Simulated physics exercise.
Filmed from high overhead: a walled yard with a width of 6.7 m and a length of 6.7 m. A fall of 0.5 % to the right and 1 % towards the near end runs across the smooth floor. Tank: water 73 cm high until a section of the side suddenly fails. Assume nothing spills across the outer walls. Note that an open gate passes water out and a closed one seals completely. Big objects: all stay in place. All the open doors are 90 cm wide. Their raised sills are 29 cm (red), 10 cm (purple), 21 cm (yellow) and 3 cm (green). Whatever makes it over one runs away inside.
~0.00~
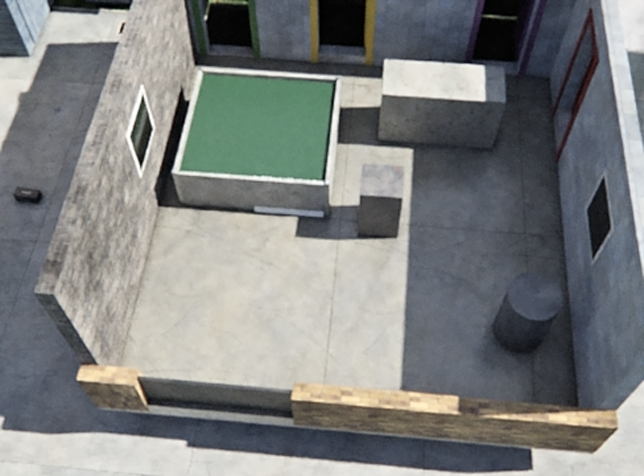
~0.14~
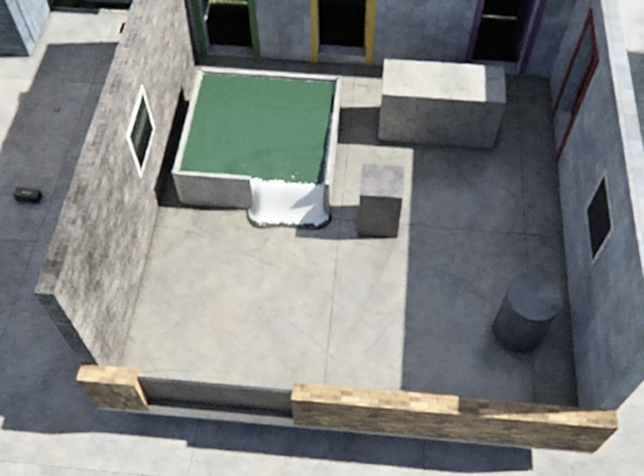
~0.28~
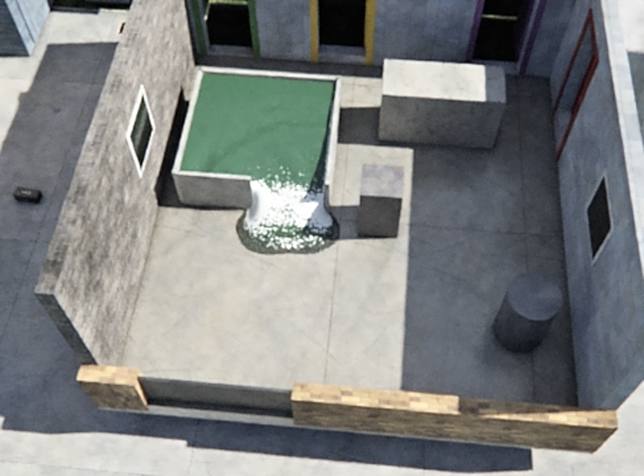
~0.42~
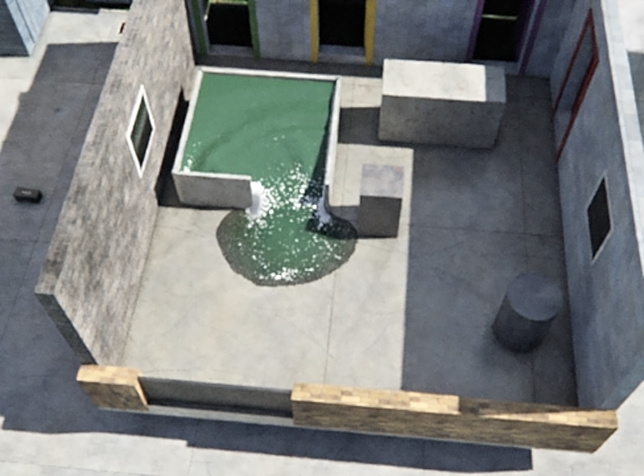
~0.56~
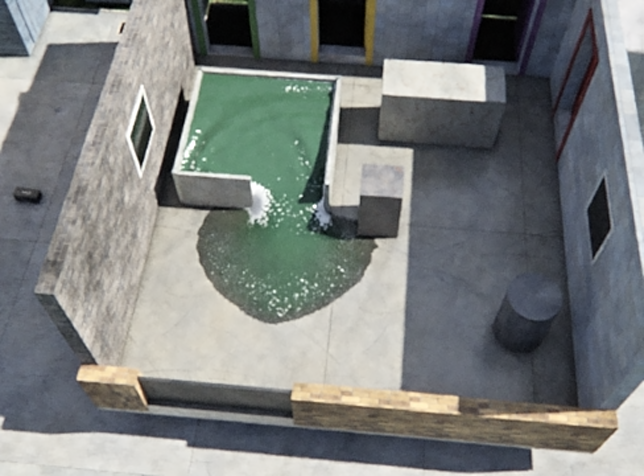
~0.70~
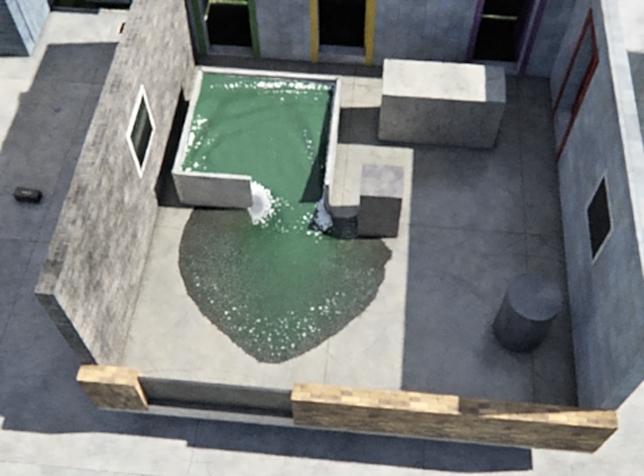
Green water burst through a gap in the front of a square tank in a walled yard, foamed white at the opening, and spread across the bare floor in a widening, rounded pool.
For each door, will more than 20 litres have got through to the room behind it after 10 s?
Outcome: At the red door the water let in will remain short of the limit; at the purple door the water let in will remain short of the limit; at the yellow door the water let in will remain short of the limit; at the green door the water let in will surpass the limit.
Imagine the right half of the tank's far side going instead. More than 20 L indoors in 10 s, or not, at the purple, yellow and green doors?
So purple tops it, yellow tops it, green tops it.
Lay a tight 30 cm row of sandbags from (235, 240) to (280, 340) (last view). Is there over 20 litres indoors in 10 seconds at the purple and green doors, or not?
Well, the purple one ends up more than allowed and the green one ends up within bounds.
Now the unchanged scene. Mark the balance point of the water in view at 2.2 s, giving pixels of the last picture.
It lies at roughly (282, 229) in pixels.
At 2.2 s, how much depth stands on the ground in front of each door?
You'd see red at 0 cm, purple at 0 cm, yellow at 0 cm and green at 0 cm.
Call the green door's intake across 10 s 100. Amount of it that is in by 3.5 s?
Around 0 percent.
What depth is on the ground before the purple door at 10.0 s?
About 12.0 centimetres.
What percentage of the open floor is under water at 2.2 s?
Covered: Roughly 40 %.
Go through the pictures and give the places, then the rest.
In the first frame, still water, 73 cm deep, in the tank at (261, 126).
In the second frame, water pours out at (289, 198) and has run 0.7 m, to (252, 218); typically 10 cm deep outside, 73 cm at the tank's back.
In the third frame, the front is at (247, 242), 0.9 m from the gap at (290, 200); 1.0 m2 of floor is under water; 73 cm left at the back of the tank.
In the fourth frame, the front is at (256, 279), 1.4 m from the gap at (290, 201); 2.2 m2 of floor is under water; 73 cm left at the back of the tank.
In the fifth frame, the front is at (259, 314), 2.0 m from the gap at (290, 201); 3.9 m2 of floor is under water; 71 cm left at the back of the tank.
In the sixth frame, water pours out at (290, 201) and has run 2.6 m, to (281, 357); typically 5 cm deep outside, 65 cm at the tank's back.
After 1.4 s water covers 35 % of the floor and is deepest (42 cm) near (299, 221); red door not reached, purple door not reached, yellow door not reached, green door not reached.
After 2.2 s water covers 40 % of the floor and is deepest (38 cm) near (114, 385); red door not reached, purple door not reached, yellow door not reached, green door not reached.
After 3.5 s water covers 50 % of the floor and is deepest (36 cm) near (570, 427); red door not reached, purple door not reached, yellow door not reached, green door not reached.
After 6.0 s water covers 80 % of the floor and is deepest (26 cm) near (570, 427); red door 3 cm at the sill, 0 L in, purple door 10 cm at the sill, 2 L in, yellow door not reached, green door 7 cm at the sill, 7 L in.
After 10.0 s water covers 95 % of the floor and is deepest (18 cm) near (556, 426); red door 11 cm at the sill, 0 L in, purple door 12 cm at the sill, 5 L in, yellow door 8 cm at the sill, 0 L in, green door 6 cm at the sill, 50 L in.
